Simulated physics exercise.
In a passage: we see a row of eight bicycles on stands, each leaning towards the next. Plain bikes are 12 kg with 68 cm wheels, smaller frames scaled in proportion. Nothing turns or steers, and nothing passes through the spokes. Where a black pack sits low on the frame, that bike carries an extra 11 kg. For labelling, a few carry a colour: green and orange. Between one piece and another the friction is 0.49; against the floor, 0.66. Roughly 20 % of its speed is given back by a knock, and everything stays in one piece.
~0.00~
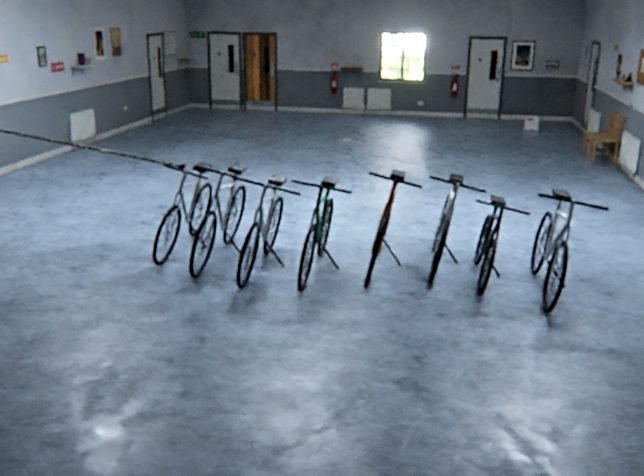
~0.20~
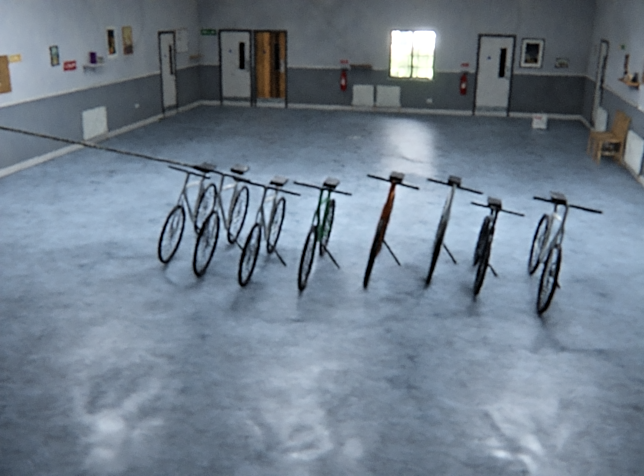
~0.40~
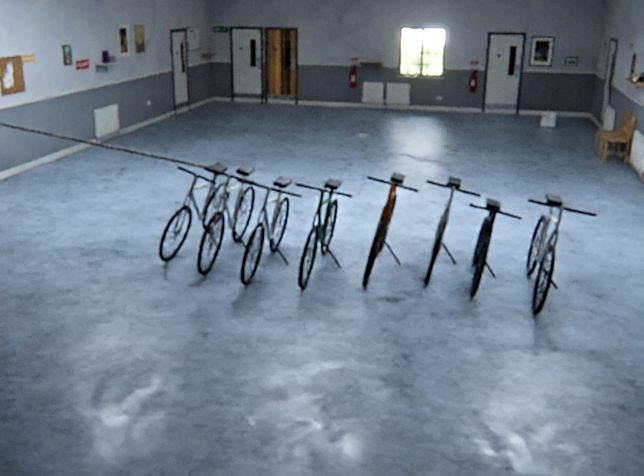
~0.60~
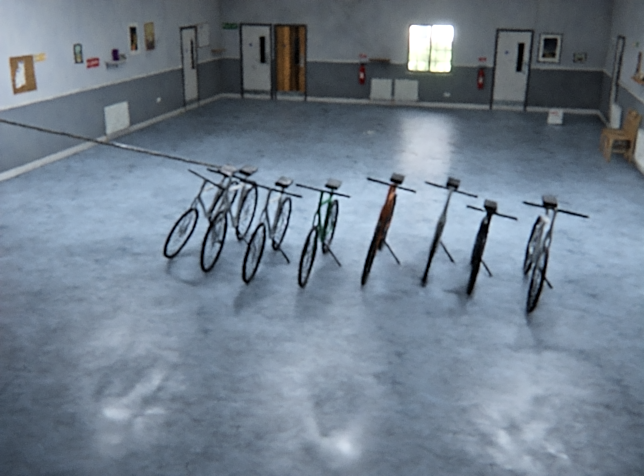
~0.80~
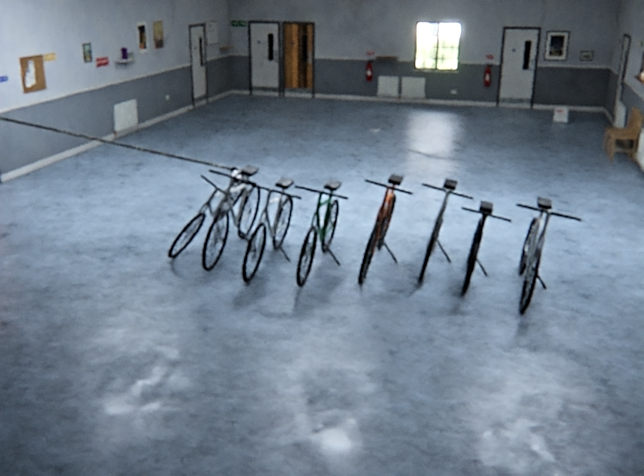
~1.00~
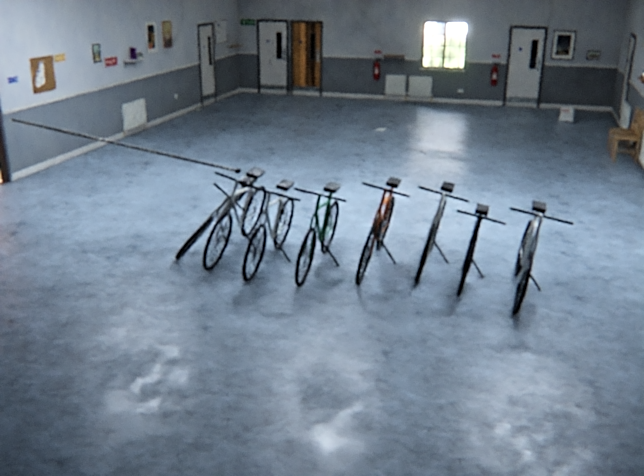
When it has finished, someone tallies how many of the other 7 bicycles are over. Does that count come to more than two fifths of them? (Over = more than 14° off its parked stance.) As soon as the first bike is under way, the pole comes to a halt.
No - honestly, it never reaches two fifths.
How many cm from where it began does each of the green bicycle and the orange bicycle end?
Net shift, middle to middle: Green 0 cm, orange 0 cm.
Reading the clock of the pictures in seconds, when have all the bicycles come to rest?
2.0 s or so.
After 1.08 s, none of the 7 other bicycles over, 1 disturbed.
After 1.36 s, 1 of the 7 other bicycles over.
In the end (2.0 s), 1 of the 7 other bicycles over; orange bicycle unmoved; green bicycle unmoved. That is 14 per cent. Six left standing. From the last view, middles, orange bicycle near (382, 222), green bicycle near (321, 226).
